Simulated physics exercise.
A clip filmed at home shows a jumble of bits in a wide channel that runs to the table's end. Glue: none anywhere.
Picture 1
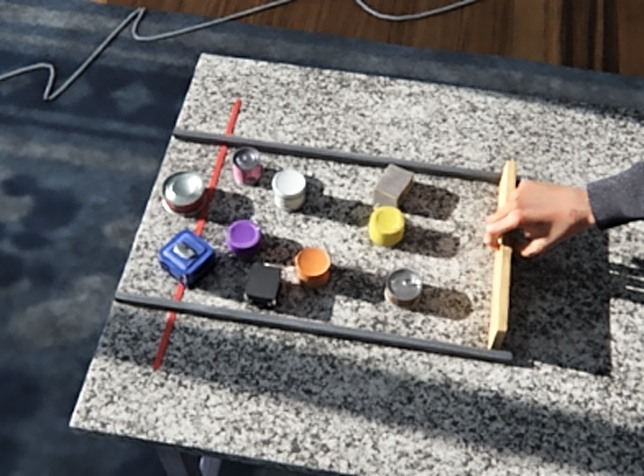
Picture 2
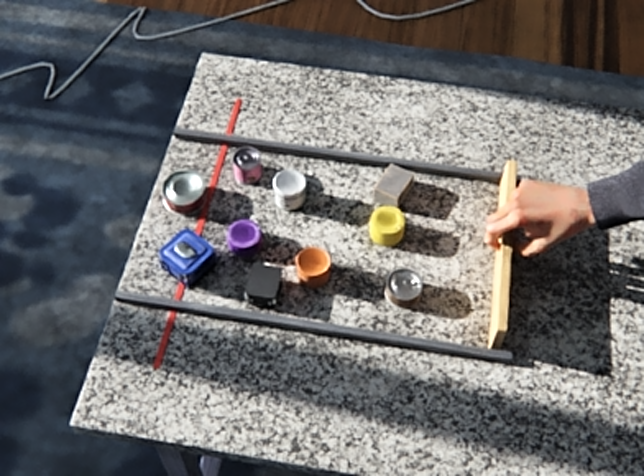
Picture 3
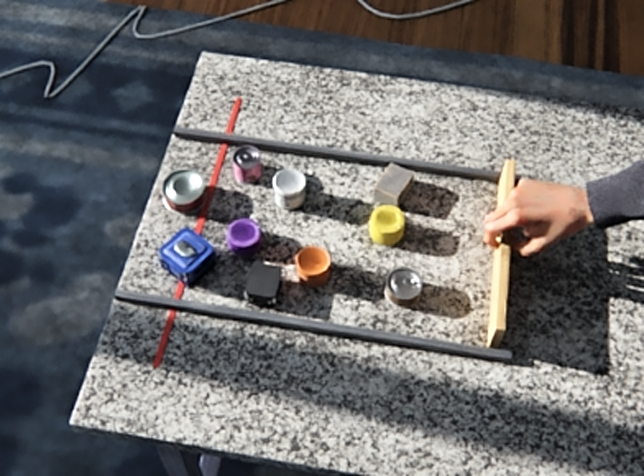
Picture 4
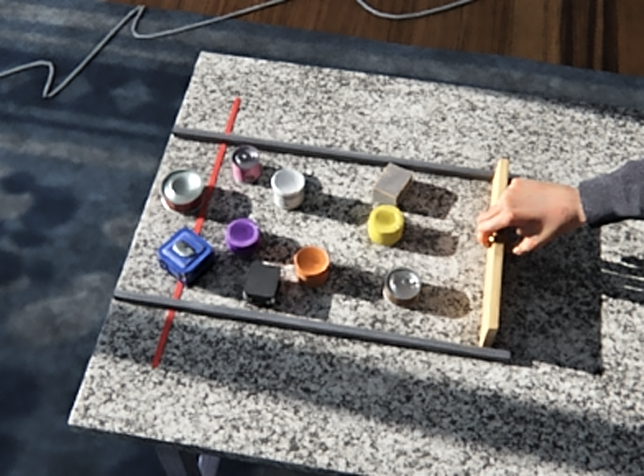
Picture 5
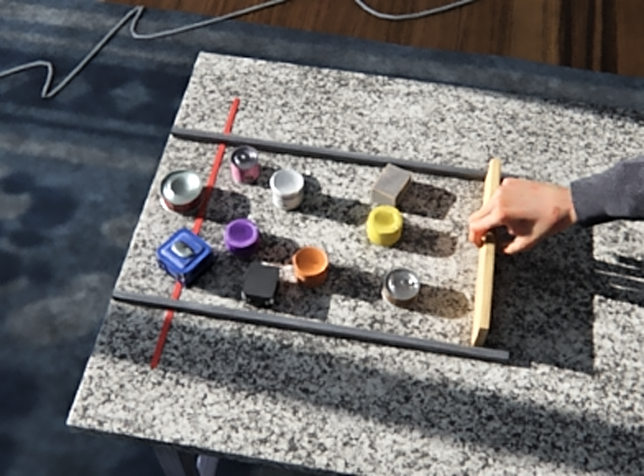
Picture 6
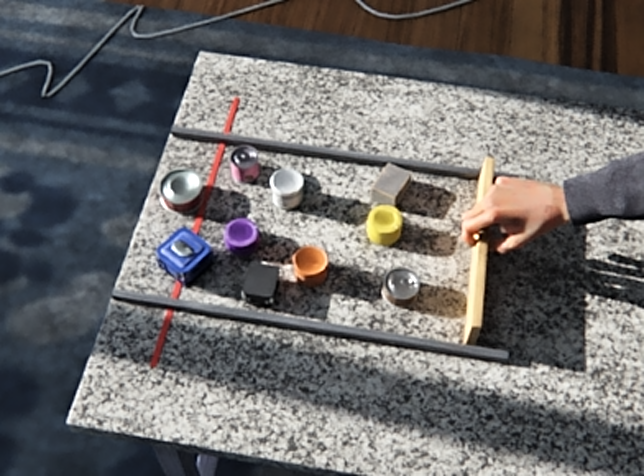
A hand in a dark sleeve grips a pale wooden board at the right end of a speckled stone tabletop, seen from above at an angle, with dark blue carpet beyond. Between two dark rails sit small pots, tins and blocks, with a blue case at left by a red strip and a yellow pot nearer the board. The hand holds still, then slides the board slightly left, touching none of them.
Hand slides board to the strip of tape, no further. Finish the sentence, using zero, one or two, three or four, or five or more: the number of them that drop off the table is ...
The number that drop off the table is one or two.
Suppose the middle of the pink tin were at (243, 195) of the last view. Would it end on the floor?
From that start, the object then does not stay.
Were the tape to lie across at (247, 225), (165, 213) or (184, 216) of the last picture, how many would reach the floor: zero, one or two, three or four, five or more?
Lab note - count at each of the three spots: None at all; 5 or more; either three or four.
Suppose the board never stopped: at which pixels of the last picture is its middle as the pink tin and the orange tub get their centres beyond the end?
Roughly (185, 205); roughly (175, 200).
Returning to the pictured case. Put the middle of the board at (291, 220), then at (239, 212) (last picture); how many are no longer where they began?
Counts: 7 / 10.
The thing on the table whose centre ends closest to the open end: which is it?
The blue case.
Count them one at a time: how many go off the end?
Result: A total of 1.
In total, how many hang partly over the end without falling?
The count would be 2.
Early on, none off yet; red pot at rest near (182, 191); blue case at rest near (185, 257); pink tin at rest near (245, 165).
Finally, the number that fall off is one or two; lost, red pot.
